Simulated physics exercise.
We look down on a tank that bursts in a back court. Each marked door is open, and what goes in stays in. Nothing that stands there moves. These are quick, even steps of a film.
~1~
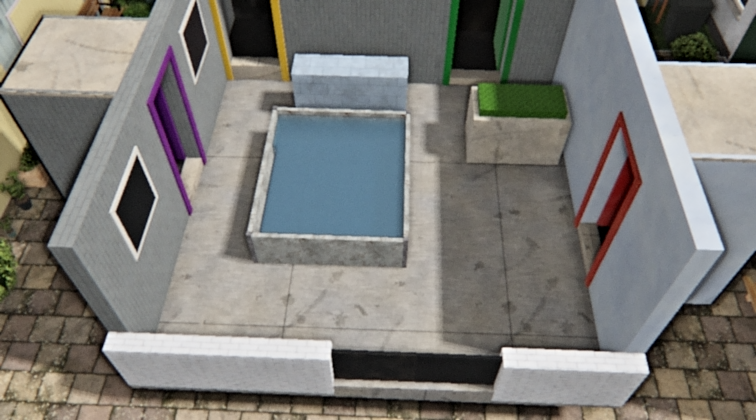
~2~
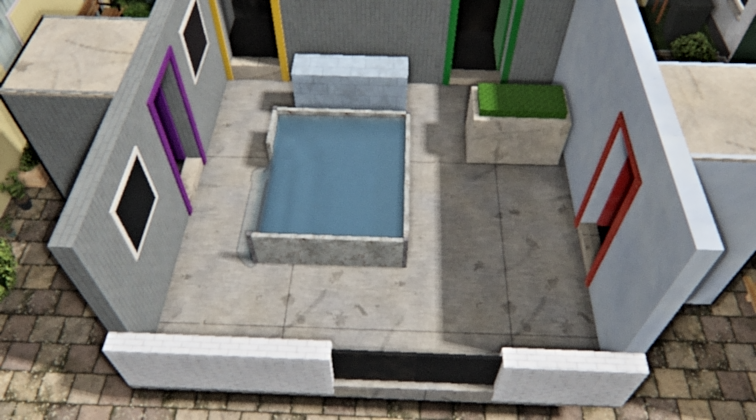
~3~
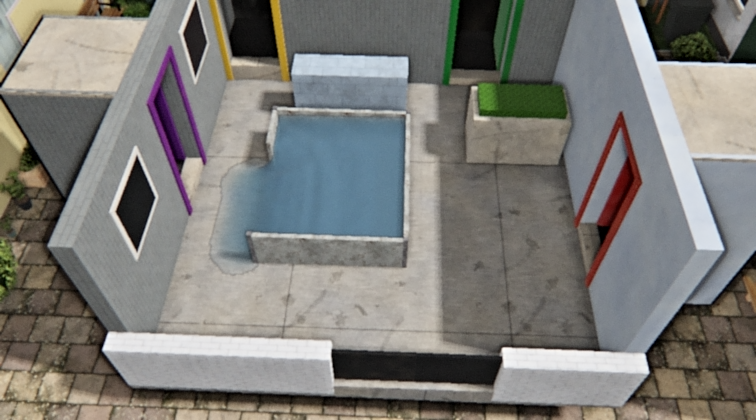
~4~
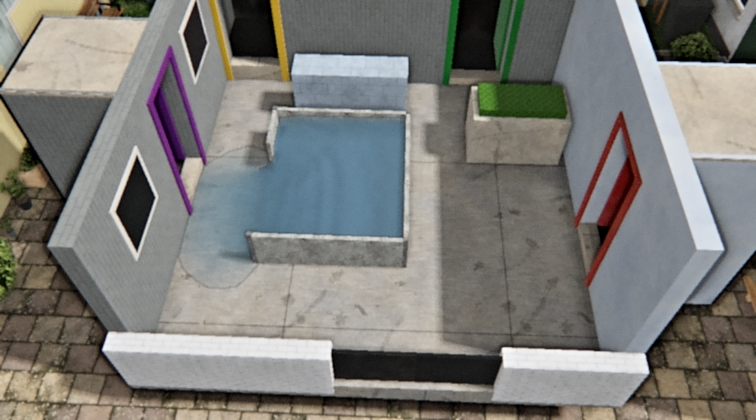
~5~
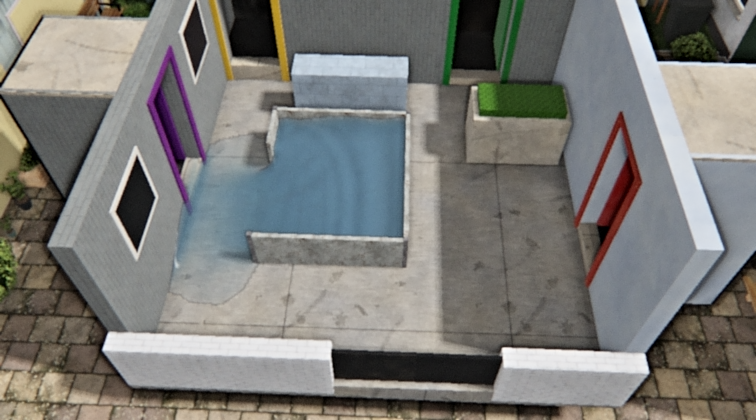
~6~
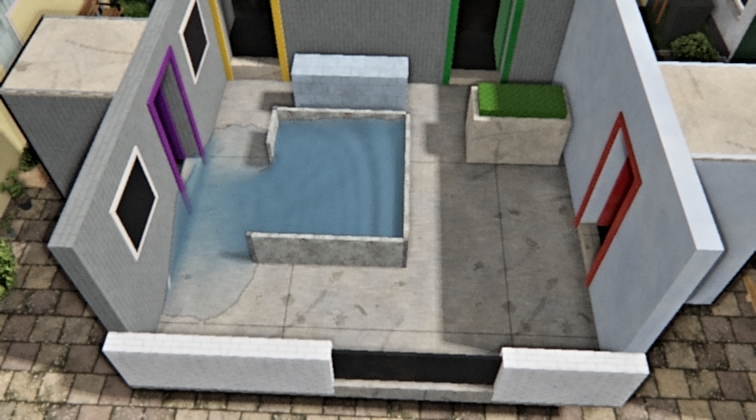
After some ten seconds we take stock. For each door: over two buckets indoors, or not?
One by one: The green door holds within the limit; the purple door floods; the yellow door holds within the limit; the red door holds within the limit.
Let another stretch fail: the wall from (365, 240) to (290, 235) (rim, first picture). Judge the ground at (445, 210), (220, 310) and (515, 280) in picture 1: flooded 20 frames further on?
In turn: Free of water, awash, under water.
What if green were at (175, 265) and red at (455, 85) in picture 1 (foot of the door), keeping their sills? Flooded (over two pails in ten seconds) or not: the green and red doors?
In short: Green door takes more; red door stays under.
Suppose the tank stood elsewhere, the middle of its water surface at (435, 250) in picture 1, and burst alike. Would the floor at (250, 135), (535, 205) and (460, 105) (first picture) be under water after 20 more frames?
In turn: Awash, not flooded, free of water.
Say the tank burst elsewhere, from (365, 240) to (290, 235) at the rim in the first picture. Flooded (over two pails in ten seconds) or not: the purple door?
Purple holds.
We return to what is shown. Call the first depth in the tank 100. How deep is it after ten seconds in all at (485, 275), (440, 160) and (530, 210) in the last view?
About 10, 20 and 18 per cent.
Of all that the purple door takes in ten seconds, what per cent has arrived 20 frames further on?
Close to 95 %.
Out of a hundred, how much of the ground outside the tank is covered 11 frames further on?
I make it 30 per cent.
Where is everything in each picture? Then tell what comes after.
In the first frame, still water in the water tank at (335, 172).
In the second frame, the front is at a hidden place, out from the gap at (266, 206).
In the third frame, water pours out at (266, 206) and has run to (226, 267).
In the fourth frame, the front is at (202, 173), out from the gap at (266, 207).
In the fifth frame, the front is at (209, 148), out from the gap at (266, 207).
In the sixth frame, water pours out at (266, 206) and has run to (165, 306).
A moment on, water covers 20 % of the floor; the green door not reached, the purple door over two buckets in, the yellow door not reached, the red door not reached.
Next, water covers 30 % of the floor; the green door not reached, the purple door far over two buckets in, the yellow door wet at the sill, nothing in, the red door not reached.
Then, water covers 65 % of the floor; the green door not reached, the purple door far over two buckets in, the yellow door wet at the sill, nothing in, the red door not reached.
Later, water covers 90 % of the floor; the green door wet at the sill, nothing in, the purple door far over two buckets in, the yellow door wet at the sill, nothing in, the red door wet at the sill, nothing in.
In the end, water covers 95 % of the floor; the green door wet at the sill, nothing in, the purple door far over two buckets in, the yellow door wet at the sill, nothing in, the red door wet at the sill, nothing in.
